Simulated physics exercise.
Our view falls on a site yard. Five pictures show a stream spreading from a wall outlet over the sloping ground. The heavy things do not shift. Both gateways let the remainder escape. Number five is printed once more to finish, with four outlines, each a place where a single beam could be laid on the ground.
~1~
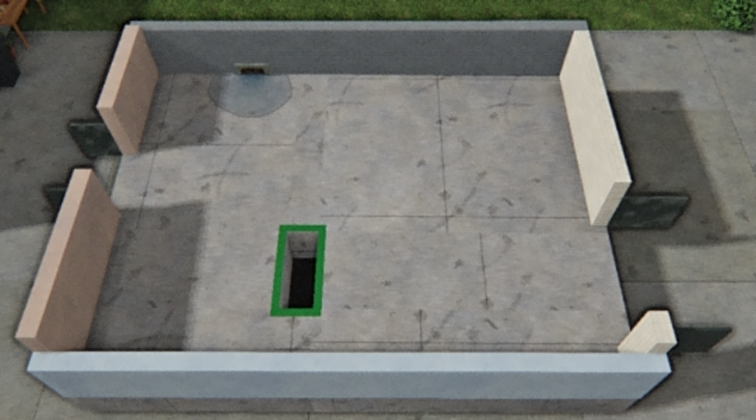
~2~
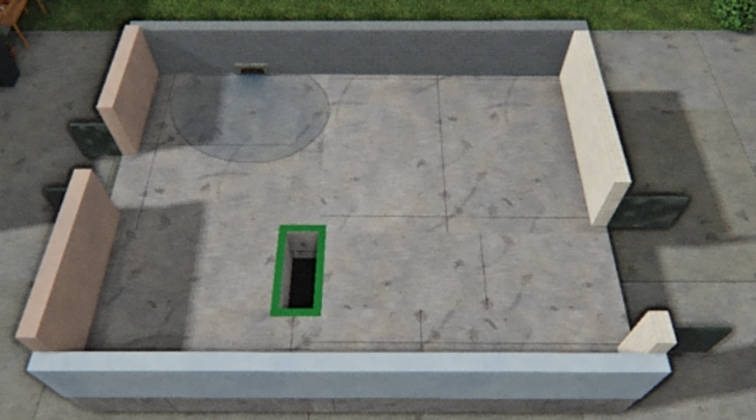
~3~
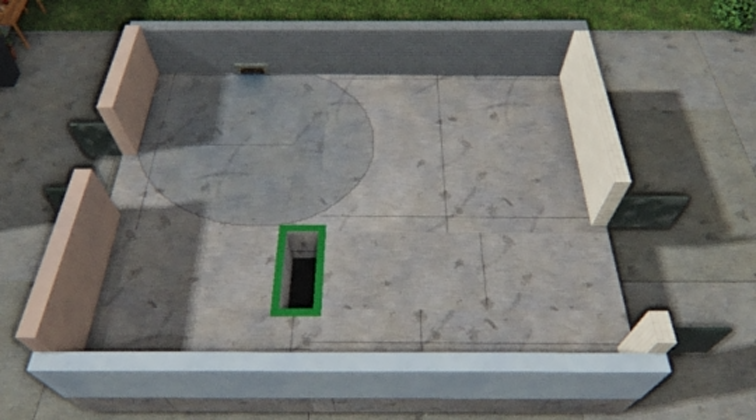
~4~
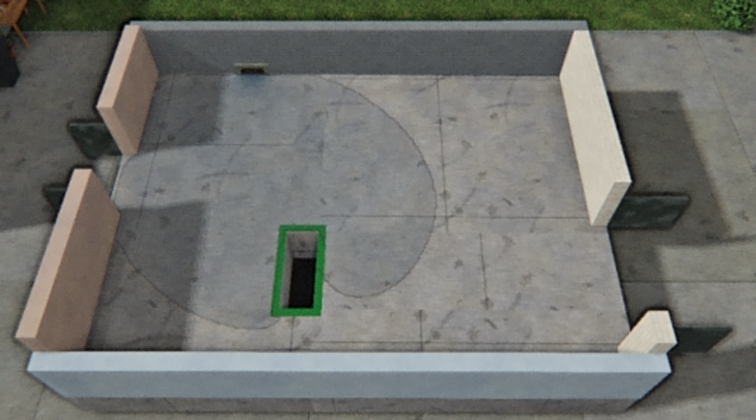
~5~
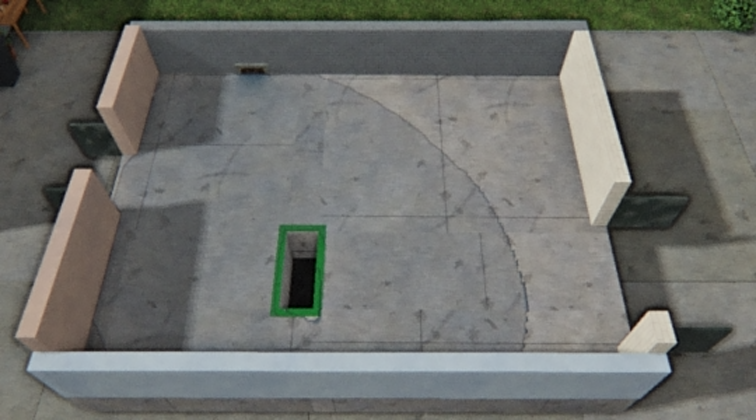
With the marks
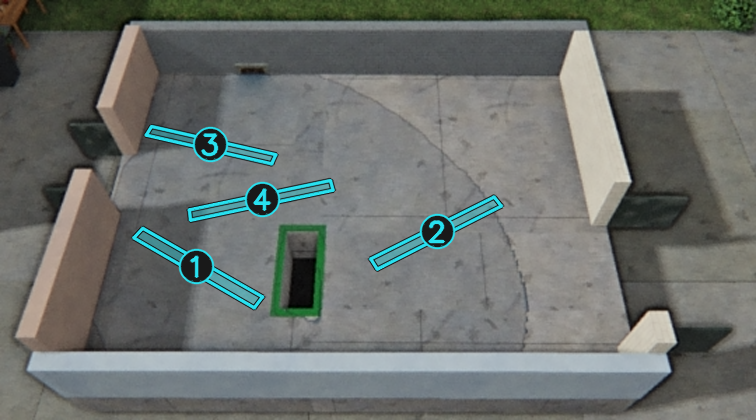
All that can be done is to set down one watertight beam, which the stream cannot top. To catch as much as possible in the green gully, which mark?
The answer is spot 1.
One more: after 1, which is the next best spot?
That is spot 2.
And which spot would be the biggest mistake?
Here it is spot 4.
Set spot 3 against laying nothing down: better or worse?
It is worse.
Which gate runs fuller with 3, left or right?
The right gate.
On the marked copy, 1 from (138, 233) to (258, 302); 2 from (373, 264) to (497, 201); 3 from (148, 130) to (273, 159); 4 from (189, 215) to (331, 185).
If 1 is chosen, about 58 % of the stream goes into the green gully, about 41 % out by the gates.
If 2 is chosen, about 37 % of the stream goes into the green gully, about 63 % out by the gates.
If 3 is chosen, about 9 % of the stream goes into the green gully, about 91 % out by the gates.
If 4 is chosen, about 2 % of the stream goes into the green gully, about 97 % out by the gates.
